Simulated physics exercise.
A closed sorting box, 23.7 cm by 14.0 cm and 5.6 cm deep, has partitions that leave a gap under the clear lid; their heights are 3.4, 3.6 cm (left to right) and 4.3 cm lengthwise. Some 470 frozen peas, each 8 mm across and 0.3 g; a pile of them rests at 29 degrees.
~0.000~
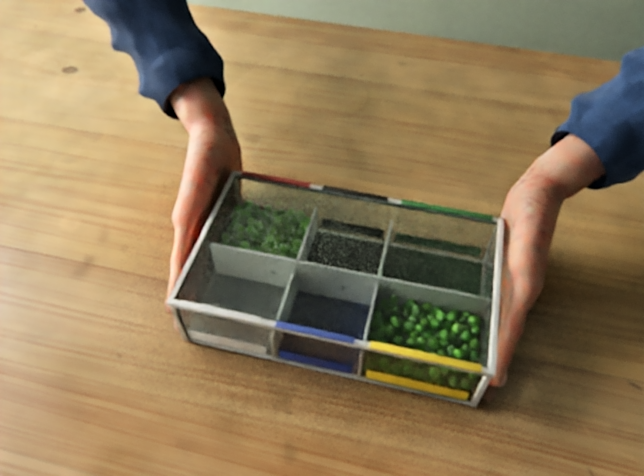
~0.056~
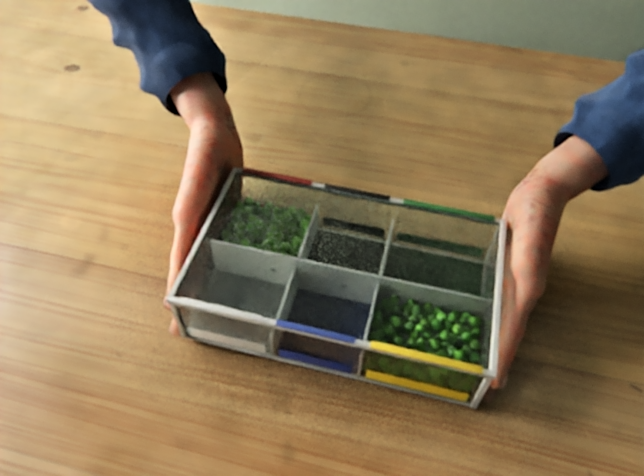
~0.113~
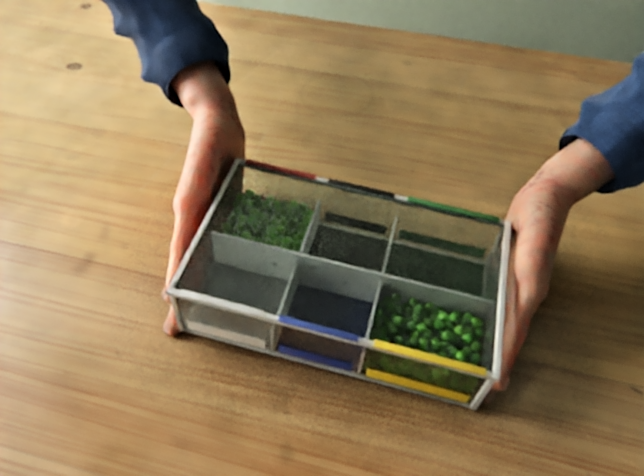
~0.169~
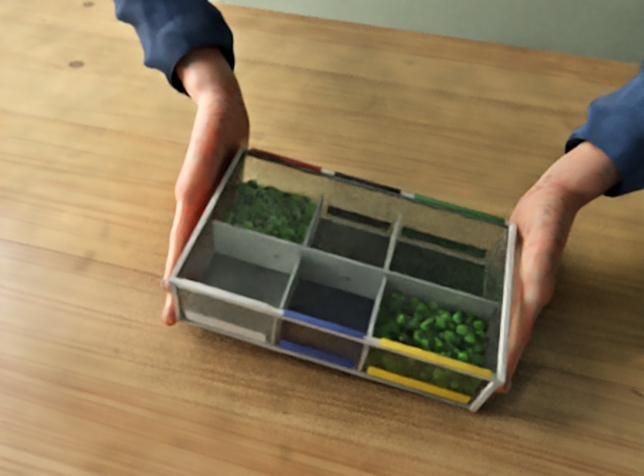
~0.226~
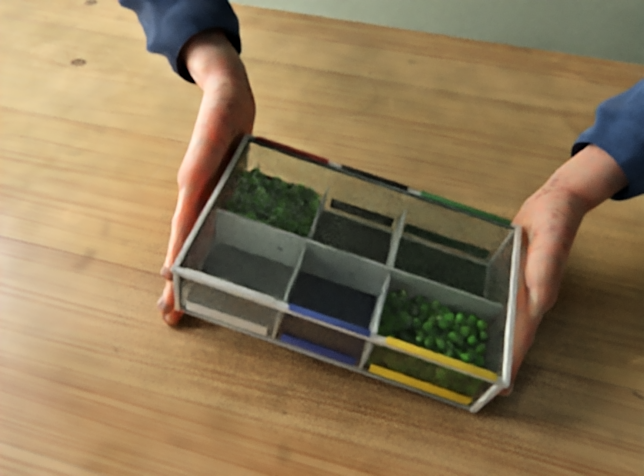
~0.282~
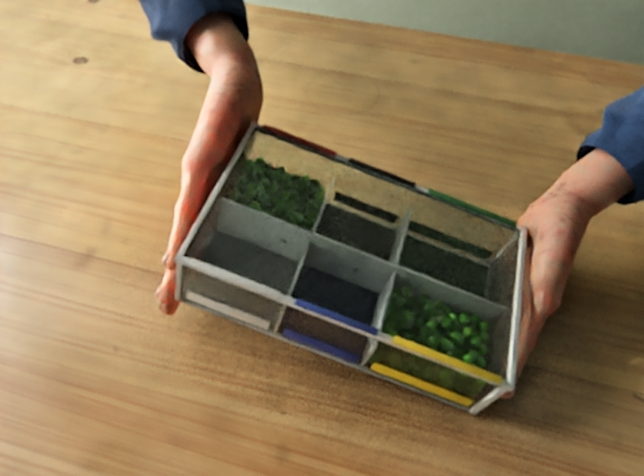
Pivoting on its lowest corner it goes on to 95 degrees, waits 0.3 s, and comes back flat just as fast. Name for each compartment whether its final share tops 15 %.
Red compartment: Below; blue compartment: Below; green compartment: Above; yellow compartment: Above; white compartment: Below; black compartment: Below.
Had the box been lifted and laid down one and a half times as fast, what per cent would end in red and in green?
In that case red 5; green 45.
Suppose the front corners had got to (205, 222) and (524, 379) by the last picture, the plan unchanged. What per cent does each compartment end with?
Red 5, blue 0, green 45, yellow 50, white 0, black 0.
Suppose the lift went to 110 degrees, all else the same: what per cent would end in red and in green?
Red 0; green 50.
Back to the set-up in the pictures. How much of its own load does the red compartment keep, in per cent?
About 10 per cent.
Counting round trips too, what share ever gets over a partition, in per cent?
Some 45 per cent.
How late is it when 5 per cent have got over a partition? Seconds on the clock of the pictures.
At about 1.25 s.
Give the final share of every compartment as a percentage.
Red 5; blue 0; green 45; yellow 50; white 0; black 0.
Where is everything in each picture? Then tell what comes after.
Box tilt 0 degrees, front corners at (174, 301) and (489, 370); red 50 %, yellow 50 %, in the first picture.
Box tilt 1 degrees, front corners at (174, 298) and (490, 372), in the second picture.
Box tilt 3 degrees, front corners at (174, 290) and (493, 374), lowest corner right back, in the third picture.
Box tilt 7 degrees, front corners at (176, 280) and (498, 377), lowest corner right back, in the fourth picture.
Box tilt 10 degrees, front corners at (179, 268) and (503, 380), lowest corner right back, in the fifth picture.
Box tilt 14 degrees, front corners at (183, 258) and (508, 383), lowest corner right back; red 50 %, yellow 50 %. The box's pace is about 60 degrees a second, in the sixth picture.
Then, at 1.78 s, tilt 95 degrees; red 15 %, green 30 %, yellow 50 %, black 10 %.
After 2.78 s, tilt 48 degrees; red 5 %, green 45 %, yellow 50 %.
After 3.76 s, tilt 0 degrees; red 5 %, green 45 %, yellow 50 %.
At rest (4.6 s), red 5 %, blue 0 %, green 45 %, yellow 50 %, white 0 %, black 0 %.
